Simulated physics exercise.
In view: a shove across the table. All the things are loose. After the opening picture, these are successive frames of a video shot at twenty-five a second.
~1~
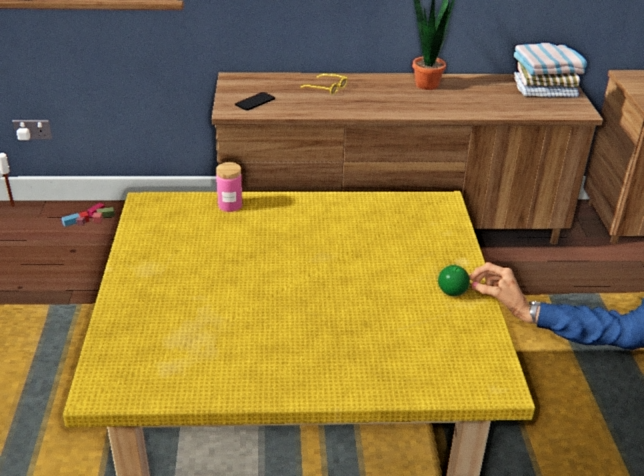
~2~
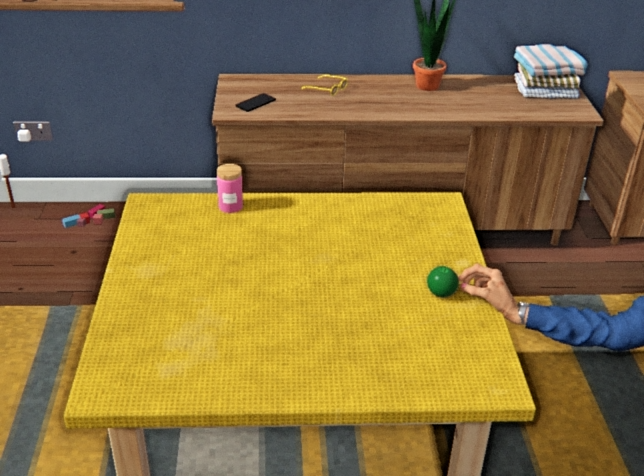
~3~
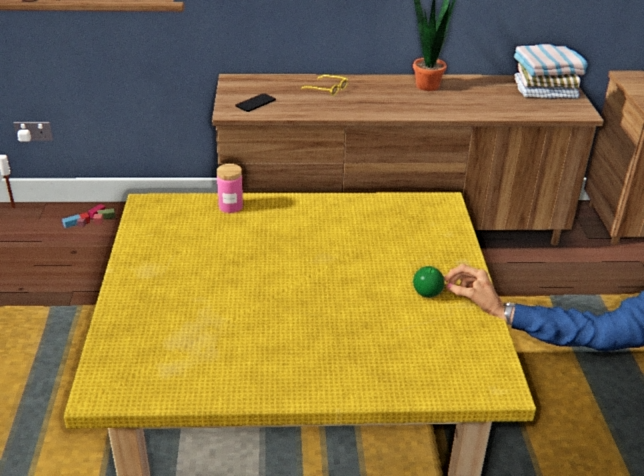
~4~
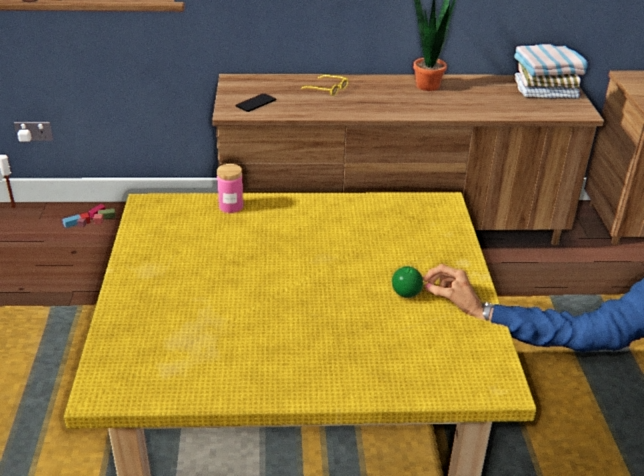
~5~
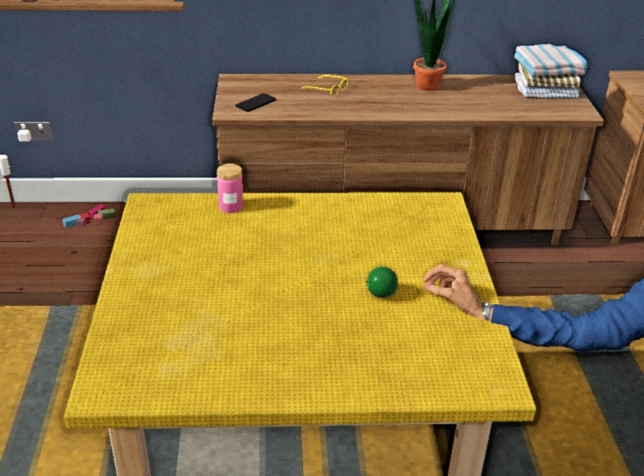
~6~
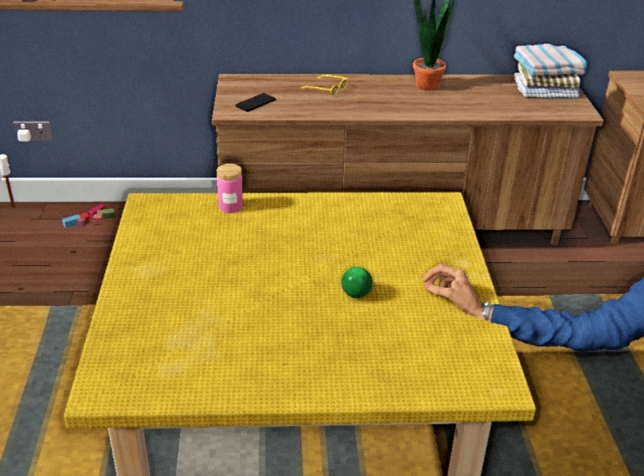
On a yellow-topped table, a hand in a blue sleeve pushed a small green ball-like object leftward, then the hand stayed still while the object rolled on toward the middle, past a motionless pink jar.
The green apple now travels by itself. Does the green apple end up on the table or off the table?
The green apple falls off the table.
Then, 0.20 s on from there, green apple shifted well along near (237, 284).
Then, 0.50 s on from there, green apple now off the table.
Then, 0.90 s on from there, things are still on the move.
In the end, off the table, green apple.
